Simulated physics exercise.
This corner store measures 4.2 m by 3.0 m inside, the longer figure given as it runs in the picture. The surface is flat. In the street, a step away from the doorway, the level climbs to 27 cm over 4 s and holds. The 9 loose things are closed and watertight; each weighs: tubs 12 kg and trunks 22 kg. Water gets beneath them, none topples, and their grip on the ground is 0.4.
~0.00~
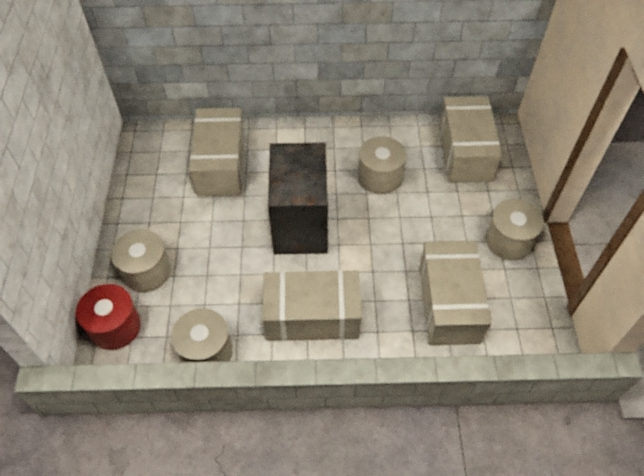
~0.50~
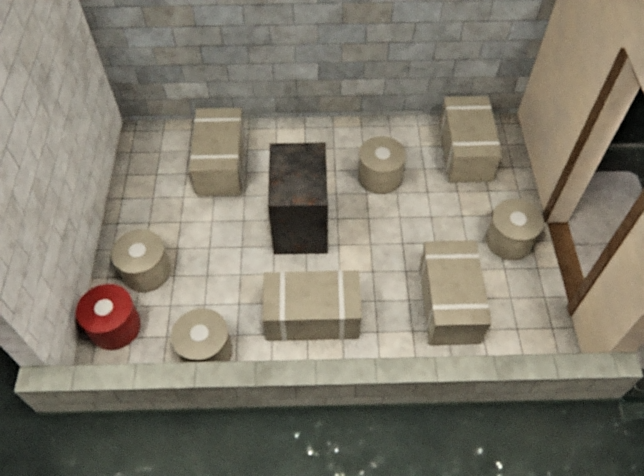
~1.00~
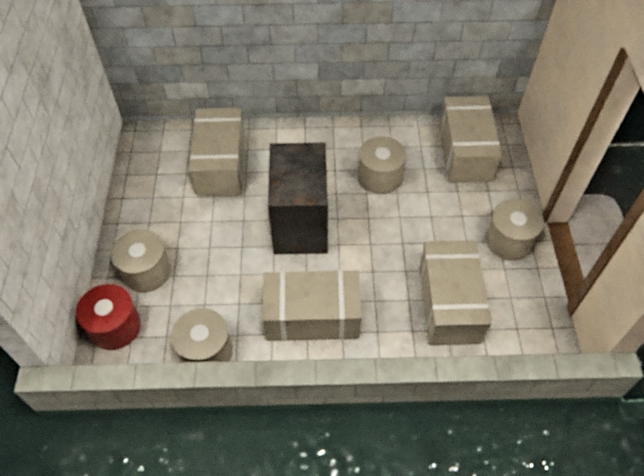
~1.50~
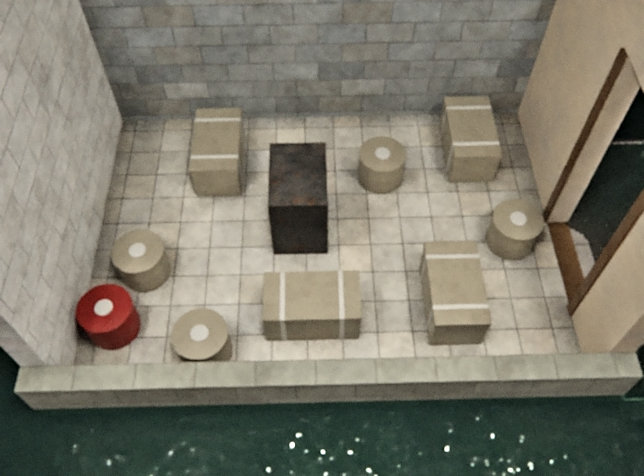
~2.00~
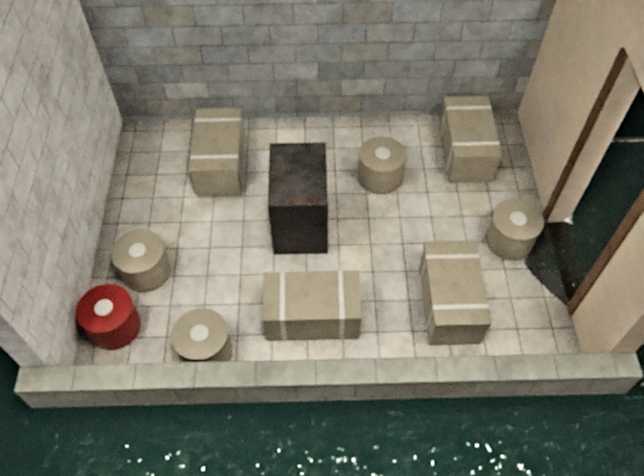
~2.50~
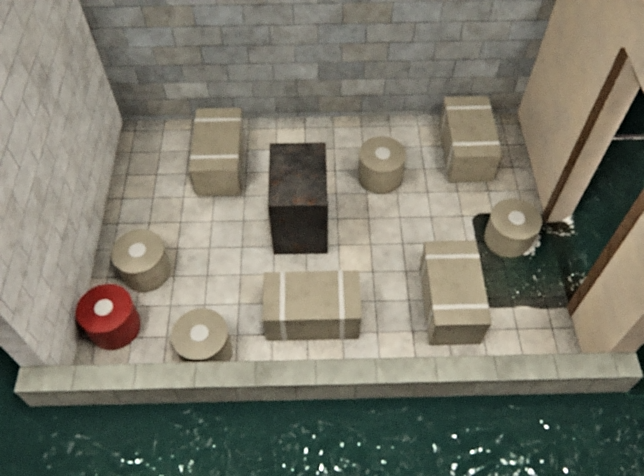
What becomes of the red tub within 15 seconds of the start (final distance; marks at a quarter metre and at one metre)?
The red tub travels far.
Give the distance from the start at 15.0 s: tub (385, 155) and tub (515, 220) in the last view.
In turn: 100 cm, 140 cm.
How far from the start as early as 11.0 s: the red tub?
About 150 cm.
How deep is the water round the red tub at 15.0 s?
About 17 cm.
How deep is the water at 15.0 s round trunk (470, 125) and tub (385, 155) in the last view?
Roughly 17 and 15 cm.
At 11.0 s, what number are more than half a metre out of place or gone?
I count 7.
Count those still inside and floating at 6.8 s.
At that moment 6.
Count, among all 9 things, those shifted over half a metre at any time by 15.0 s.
9 of them.
After 3.5 s the red tub is near (104, 308), 0.0 m from its start, aground; 0 afloat.
After 6.8 s the red tub is near (95, 303), 0.1 m from its start, afloat; 6 afloat.
After 11.0 s the red tub is near (156, 158), 1.5 m from its start, afloat; 9 afloat.
After 15.0 s the red tub is near (217, 136), 2.0 m from its start, afloat; 9 afloat.
